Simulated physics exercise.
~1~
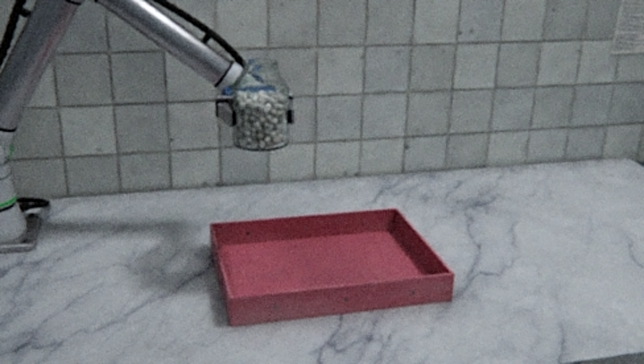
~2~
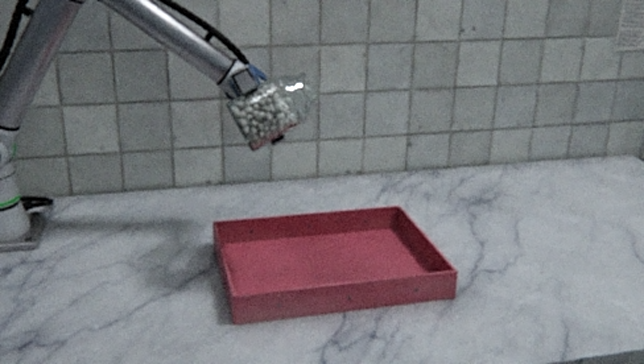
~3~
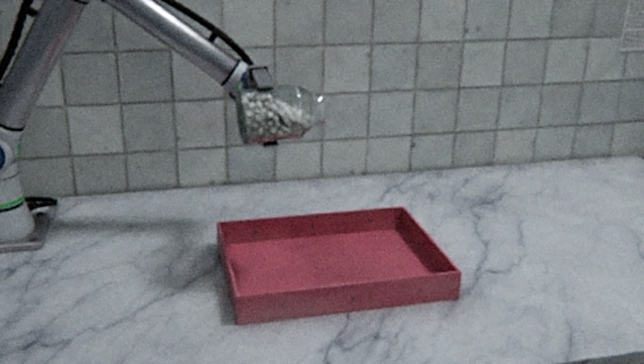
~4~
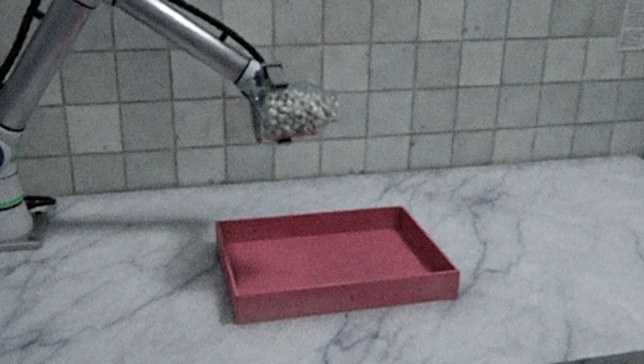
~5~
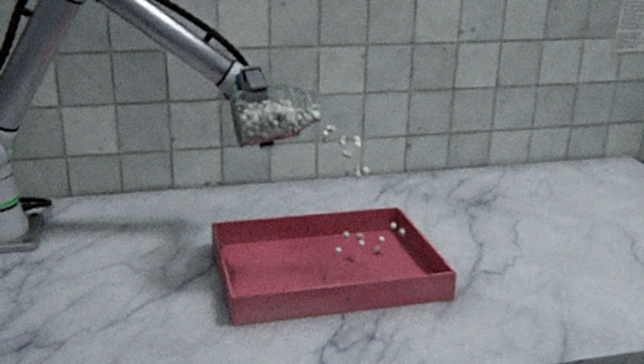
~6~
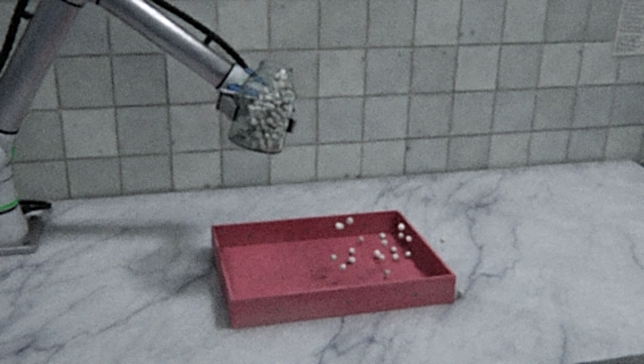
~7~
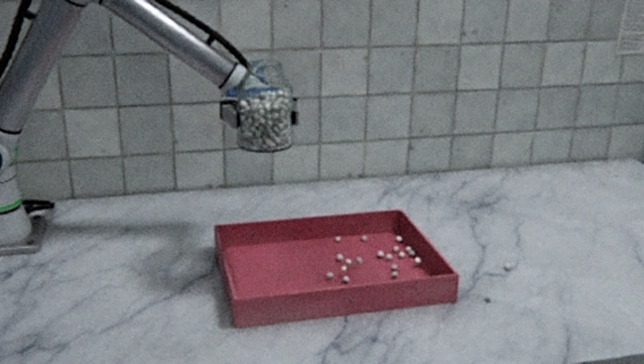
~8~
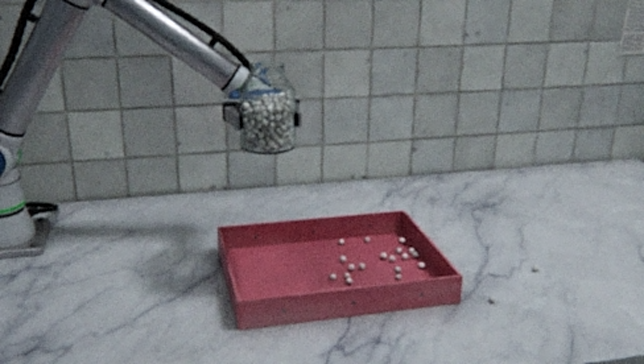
A robot arm tips a jar, spills a few white beads into a red tray, and rights it.
